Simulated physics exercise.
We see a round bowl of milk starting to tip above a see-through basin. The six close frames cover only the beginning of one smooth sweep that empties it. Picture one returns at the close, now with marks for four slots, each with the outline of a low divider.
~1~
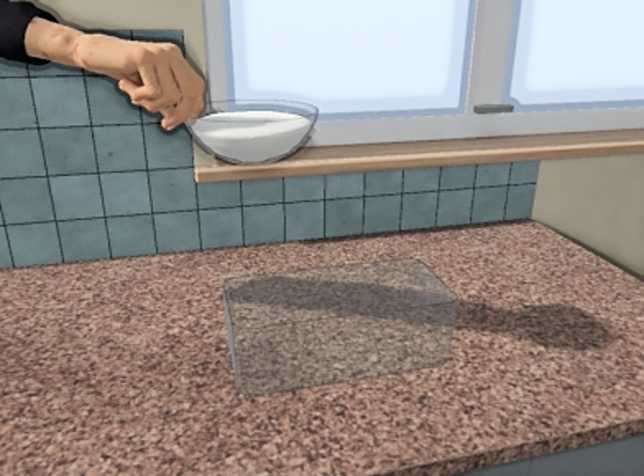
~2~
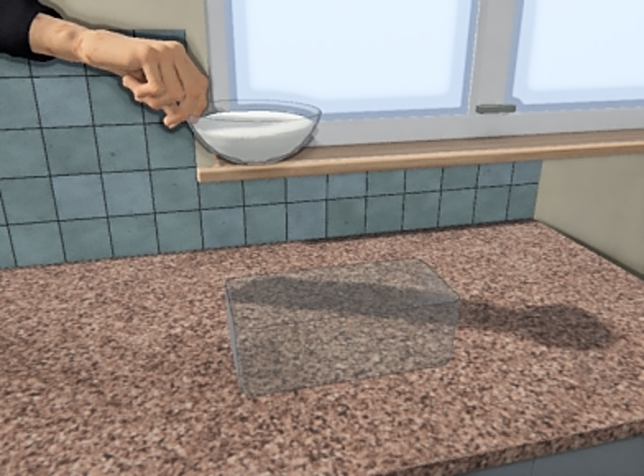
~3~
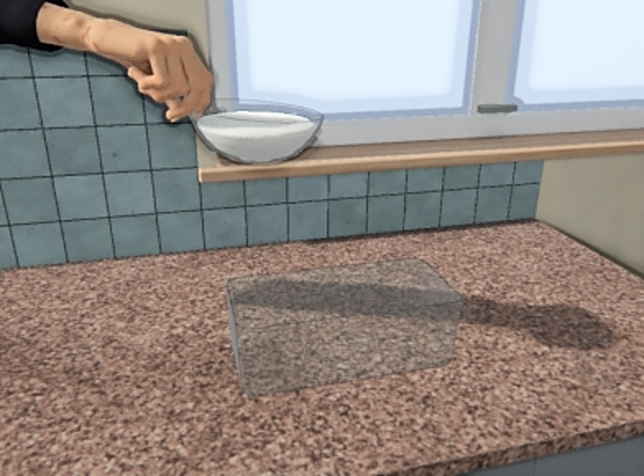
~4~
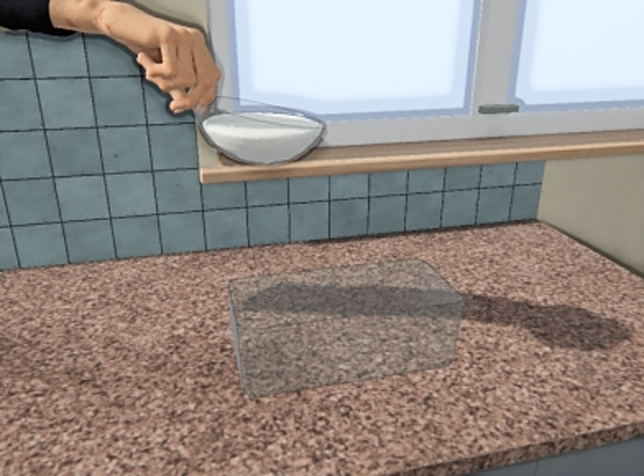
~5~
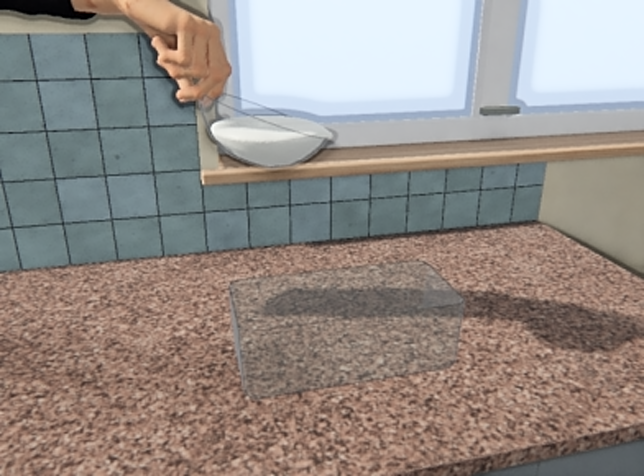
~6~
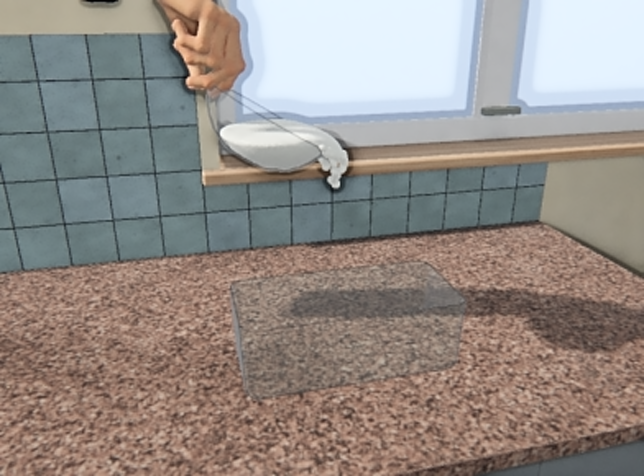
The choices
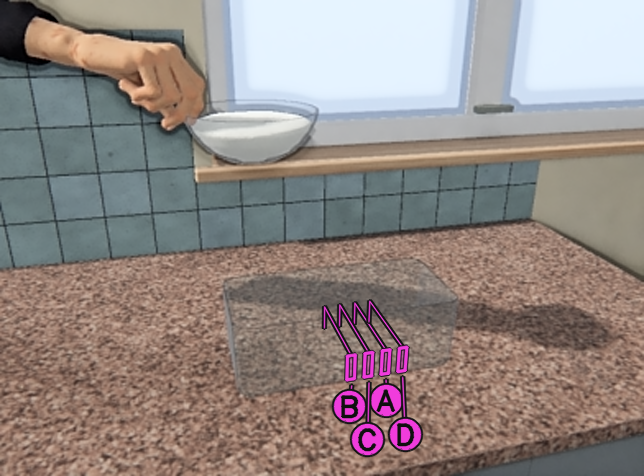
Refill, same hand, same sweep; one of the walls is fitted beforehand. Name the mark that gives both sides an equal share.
I would pick position A.
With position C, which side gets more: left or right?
The right one.
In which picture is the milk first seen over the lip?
In picture 5.
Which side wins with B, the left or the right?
The right one.
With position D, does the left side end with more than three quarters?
Yes.
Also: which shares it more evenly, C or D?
C.
On the marked copy, A at (385, 379); B at (351, 385); C at (368, 382); D at (402, 377).
With A, about 53 % ends left of the wall and 45 % right of it.
With B, about 15 % ends left of the wall and 83 % right of it.
With C, about 26 % ends left of the wall and 71 % right of it.
With D, about 88 % ends left of the wall and 9 % right of it; 3 % is lost outside.
